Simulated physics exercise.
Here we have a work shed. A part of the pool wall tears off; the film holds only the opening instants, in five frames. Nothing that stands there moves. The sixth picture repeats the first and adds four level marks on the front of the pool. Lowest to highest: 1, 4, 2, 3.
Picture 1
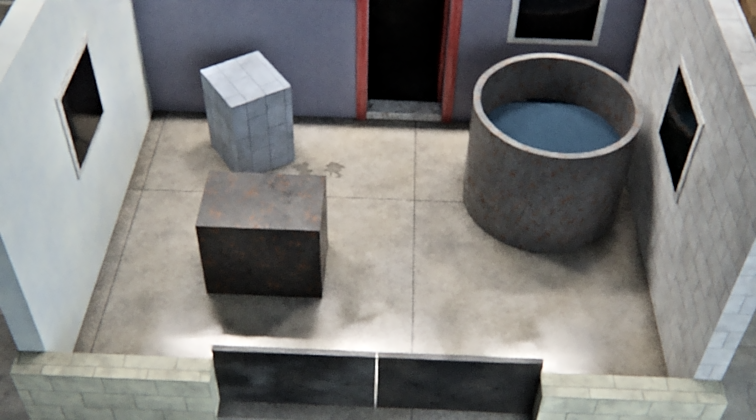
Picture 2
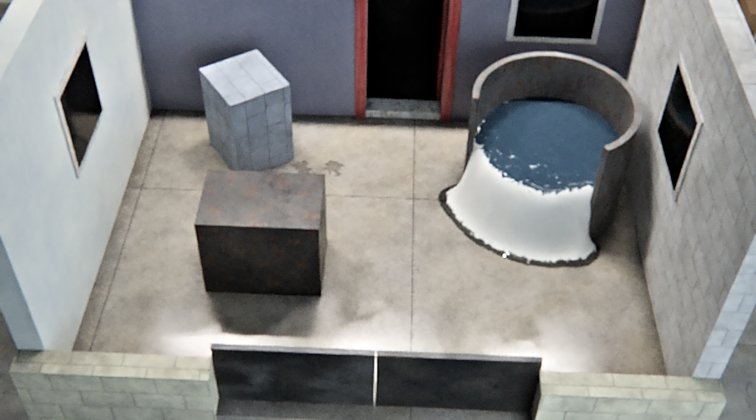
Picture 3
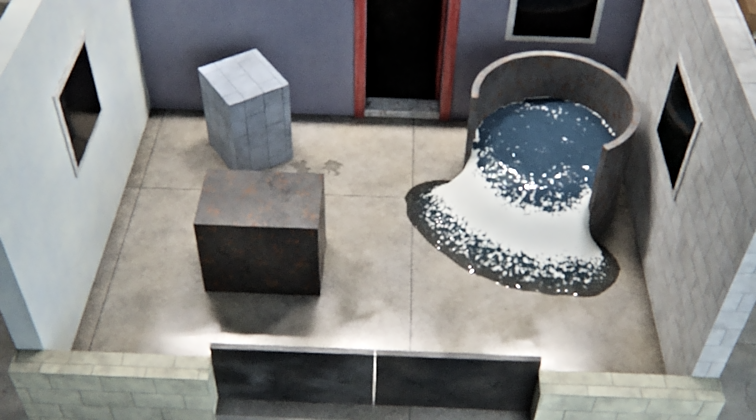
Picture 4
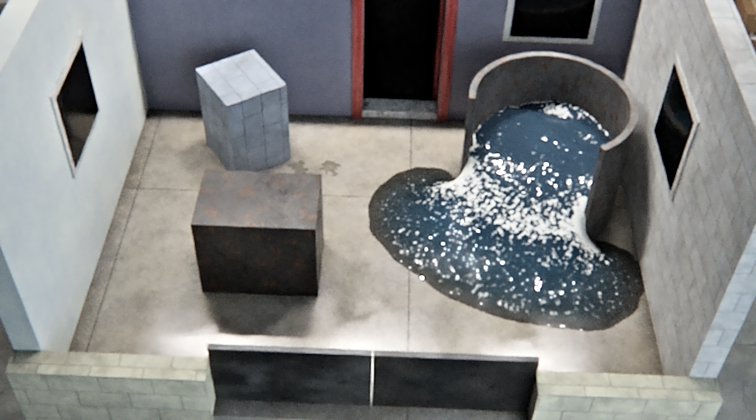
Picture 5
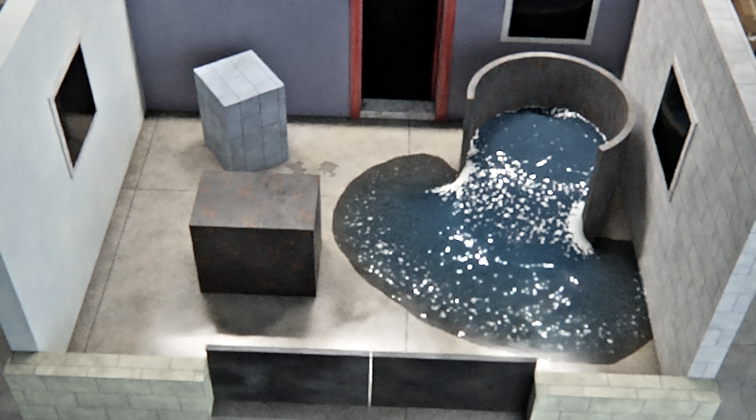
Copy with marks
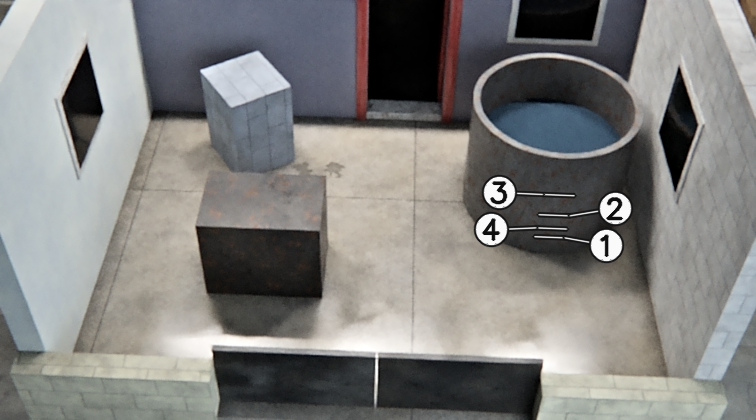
In a work shed, water pours from a round pool's open front and spreads across the floor.
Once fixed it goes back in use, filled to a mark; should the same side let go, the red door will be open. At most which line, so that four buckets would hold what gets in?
I would pick mark 3.
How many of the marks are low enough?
All of the four.
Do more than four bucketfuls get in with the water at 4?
No, not at all.
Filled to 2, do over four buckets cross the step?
No.
In white, 1 at (549, 237); 2 at (554, 215); 3 at (558, 195); 4 at (551, 228); from the bottom up 1, 4, 2, 3.
Choosing 1, nothing gets over.
Choosing 2, nothing gets over.
Choosing 3, a splash gets over, under a bucket.
Choosing 4, nothing gets over.
